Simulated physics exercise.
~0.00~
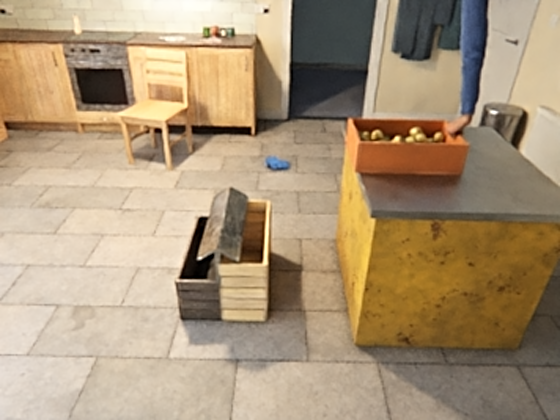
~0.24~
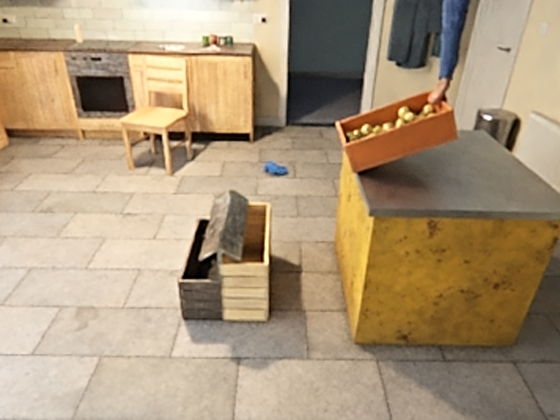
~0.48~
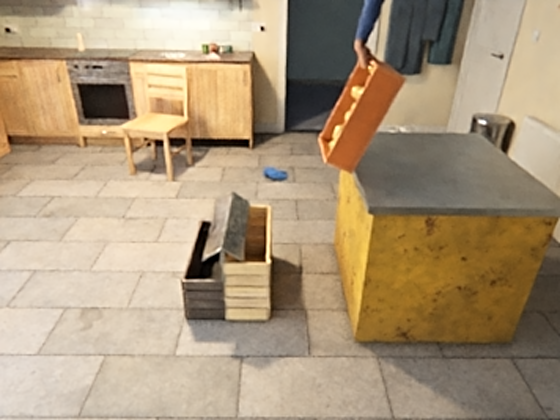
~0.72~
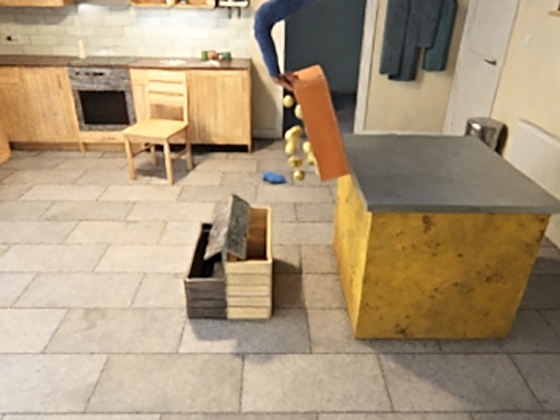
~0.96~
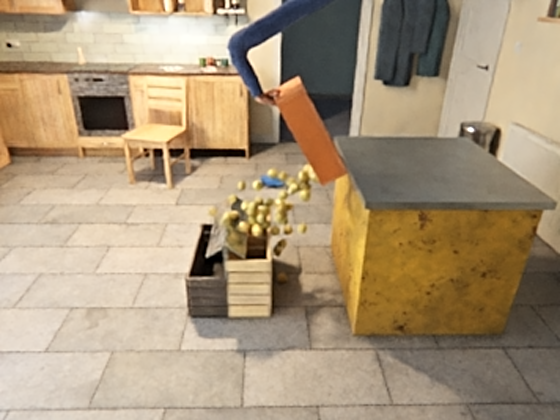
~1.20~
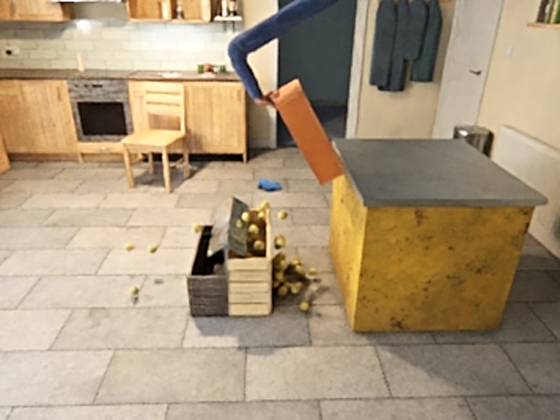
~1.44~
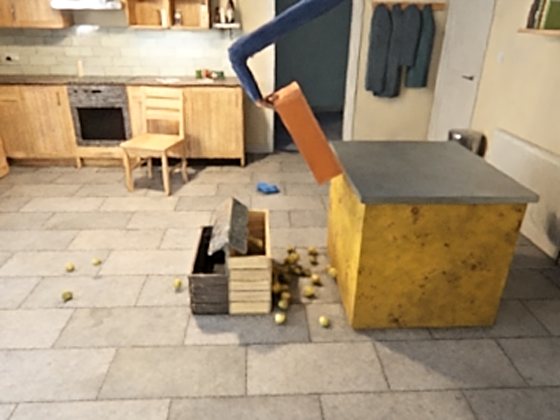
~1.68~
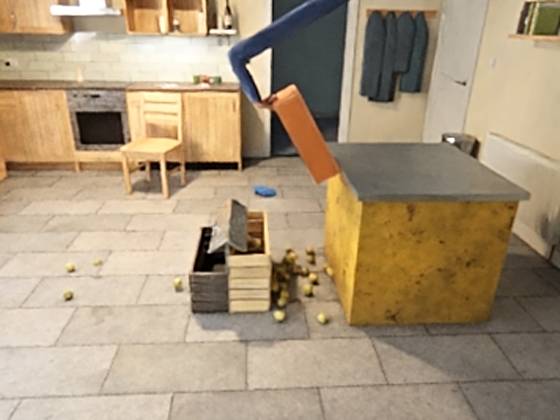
The video shows a blue arm tipping an orange box of yellow apples off a bench top until they pour towards a wooden tote and a black tote with a roof-shaped splitter. Some land in the wooden tote, while many scatter across the tiled floor and come to rest.
